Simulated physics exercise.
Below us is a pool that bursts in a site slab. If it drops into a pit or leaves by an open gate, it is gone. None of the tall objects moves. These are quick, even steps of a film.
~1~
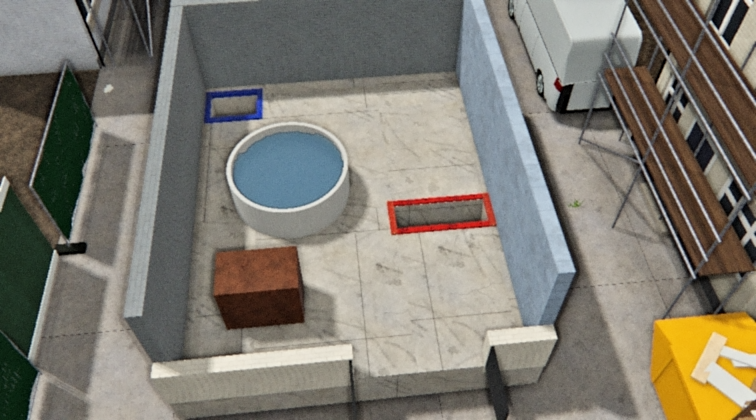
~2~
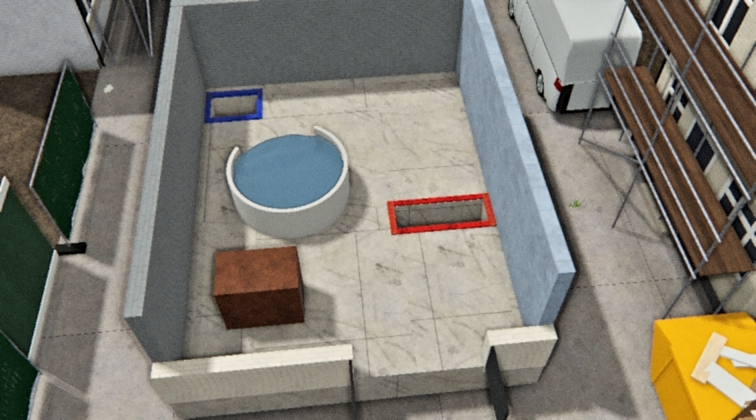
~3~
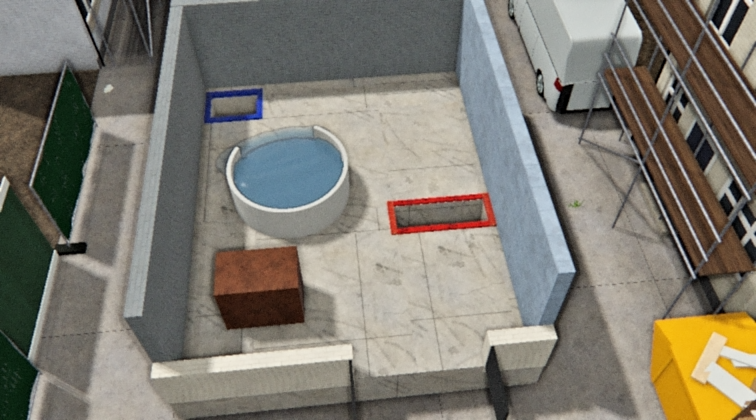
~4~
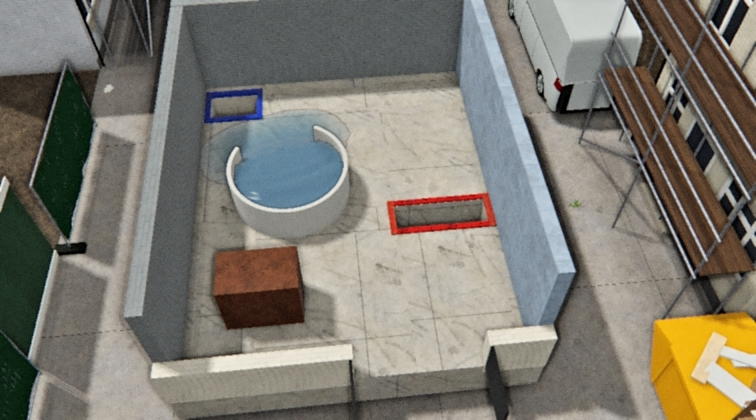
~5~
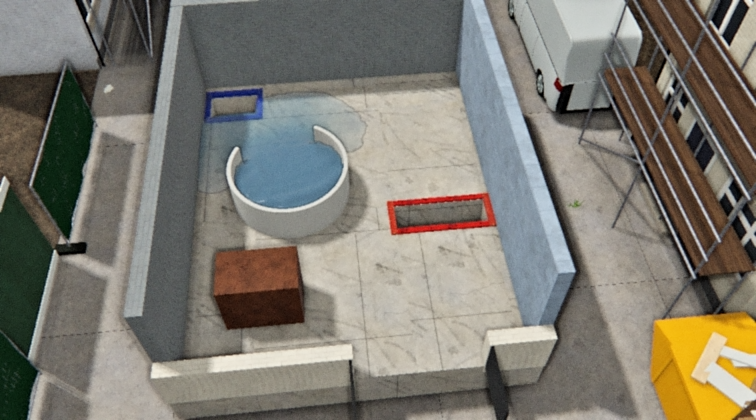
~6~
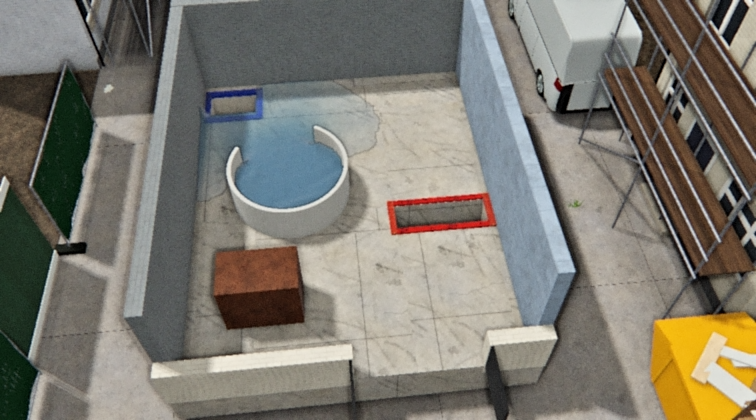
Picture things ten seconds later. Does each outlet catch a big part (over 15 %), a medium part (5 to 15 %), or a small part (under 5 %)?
Parts caught - gate: A small part; blue pit: A big part; red pit: A medium part.
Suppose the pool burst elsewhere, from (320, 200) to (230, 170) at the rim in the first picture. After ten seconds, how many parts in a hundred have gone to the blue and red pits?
Out of every hundred parts, blue takes 6 and red takes 14.
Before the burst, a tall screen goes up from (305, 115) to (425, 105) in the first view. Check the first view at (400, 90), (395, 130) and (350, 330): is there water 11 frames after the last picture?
Swamped; swamped; spared.
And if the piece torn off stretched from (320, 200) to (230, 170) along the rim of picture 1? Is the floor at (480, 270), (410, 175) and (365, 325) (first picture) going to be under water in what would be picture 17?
First spot spared, second spot spared, third spot submerged.
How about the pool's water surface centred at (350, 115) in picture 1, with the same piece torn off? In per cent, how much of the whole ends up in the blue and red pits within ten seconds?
I'd guess blue takes near 35 % and red near 15 %.
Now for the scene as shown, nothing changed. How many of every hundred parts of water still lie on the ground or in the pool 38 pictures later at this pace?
I'd put it at about 54 per cent.
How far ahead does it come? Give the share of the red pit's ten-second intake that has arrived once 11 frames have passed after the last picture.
Estimate: Roughly 0 %.
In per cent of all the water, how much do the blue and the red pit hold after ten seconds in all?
First 44 %, then 10 %.
A moment on, water covers 25 % of the floor; the gate 0 %, the blue pit 9 %, the red pit 0 %.
Next, water covers 30 % of the floor; the gate 0 %, the blue pit 21 %, the red pit 0 %.
Then, water covers 45 % of the floor; the gate 0 %, the blue pit 34 %, the red pit 0 %.
Later, water covers 60 % of the floor; the gate 0 %, the blue pit 42 %, the red pit 5 %.
In the end, water covers 75 % of the floor; the gate 0 %, the blue pit 44 %, the red pit 9 %.
